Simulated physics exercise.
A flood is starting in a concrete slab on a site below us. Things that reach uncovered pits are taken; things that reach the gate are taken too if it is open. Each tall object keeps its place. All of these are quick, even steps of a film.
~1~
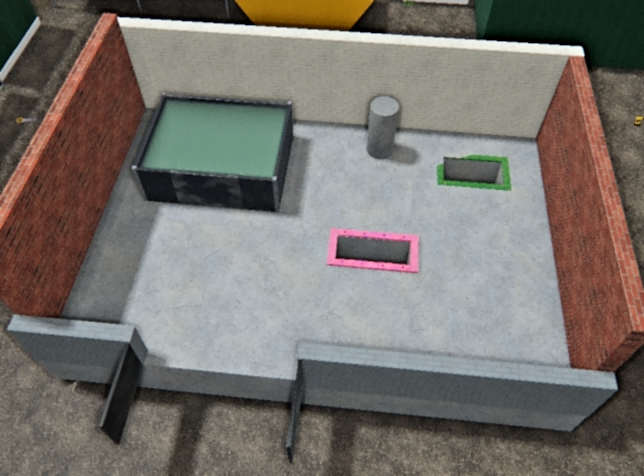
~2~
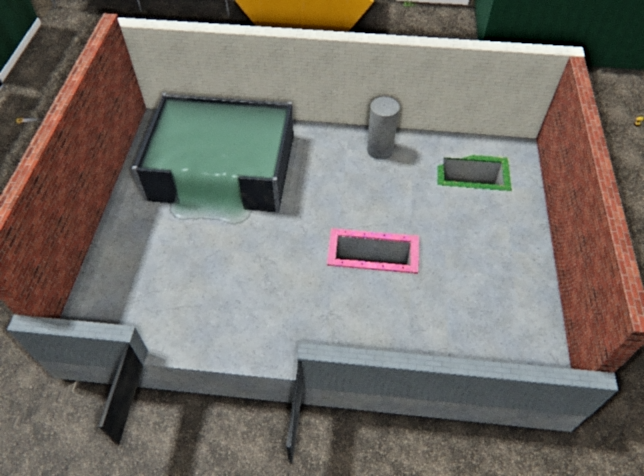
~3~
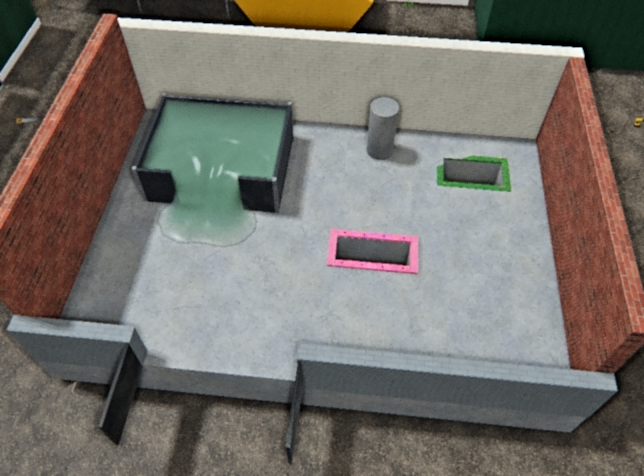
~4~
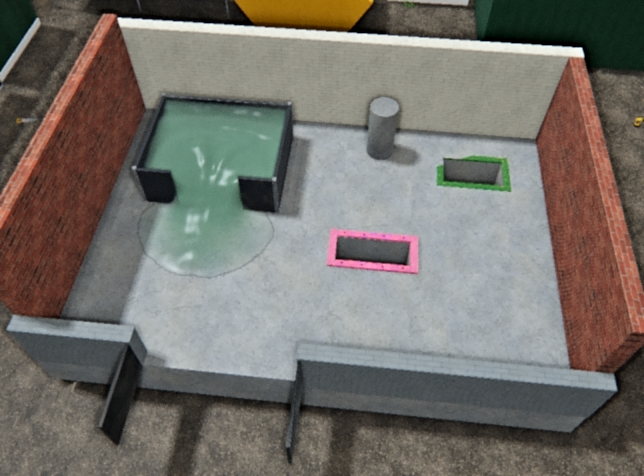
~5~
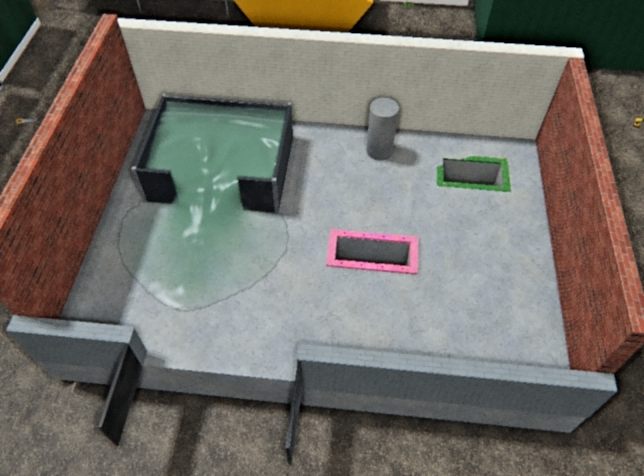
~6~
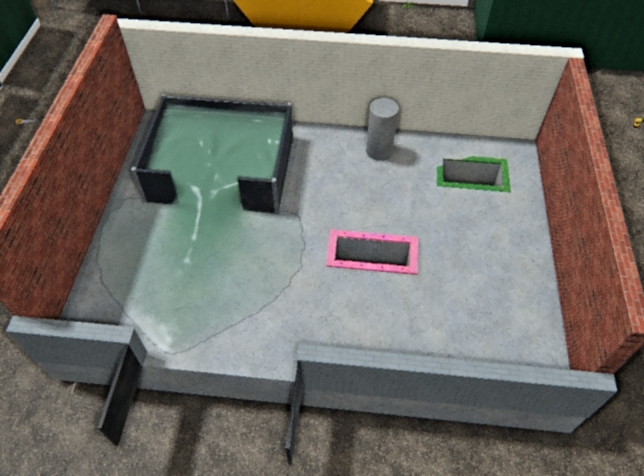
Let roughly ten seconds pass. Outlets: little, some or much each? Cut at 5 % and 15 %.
The gate: Much. The pink pit: Little. The green pit: Little.
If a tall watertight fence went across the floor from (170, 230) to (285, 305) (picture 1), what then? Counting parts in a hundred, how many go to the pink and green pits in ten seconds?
In per cent: Pink 14, green 12.
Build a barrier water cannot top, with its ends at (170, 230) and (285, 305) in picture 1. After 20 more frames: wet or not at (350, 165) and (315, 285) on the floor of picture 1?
Result, in the order given: Unsoaked / swamped.
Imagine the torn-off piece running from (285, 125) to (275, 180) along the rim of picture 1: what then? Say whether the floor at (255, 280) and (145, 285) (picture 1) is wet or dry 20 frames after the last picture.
Going one by one: Puddle-free and then puddle-free.
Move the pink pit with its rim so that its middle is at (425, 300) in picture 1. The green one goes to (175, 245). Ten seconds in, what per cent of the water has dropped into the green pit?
The green pit takes 60 per cent.
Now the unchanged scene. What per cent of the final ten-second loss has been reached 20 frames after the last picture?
Near 45 in a hundred.
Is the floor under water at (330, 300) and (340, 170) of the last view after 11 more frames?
Readings, in sequence: Waterlogged then unreached.
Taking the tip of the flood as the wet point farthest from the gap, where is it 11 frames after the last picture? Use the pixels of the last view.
Point: (423, 378) in the last picture's pixels.
A moment on, water covers 30 % of the floor; the gate 5 %, the pink pit 0 %, the green pit 0 %.
Next, water covers 35 % of the floor; the gate 15 %, the pink pit 0 %, the green pit 0 %.
Then, water covers 45 % of the floor; the gate 27 %, the pink pit 0 %, the green pit 0 %.
Later, water covers 55 % of the floor; the gate 44 %, the pink pit 0 %, the green pit 0 %.
In the end, water covers 70 % of the floor; the gate 59 %, the pink pit 0 %, the green pit 0 %.
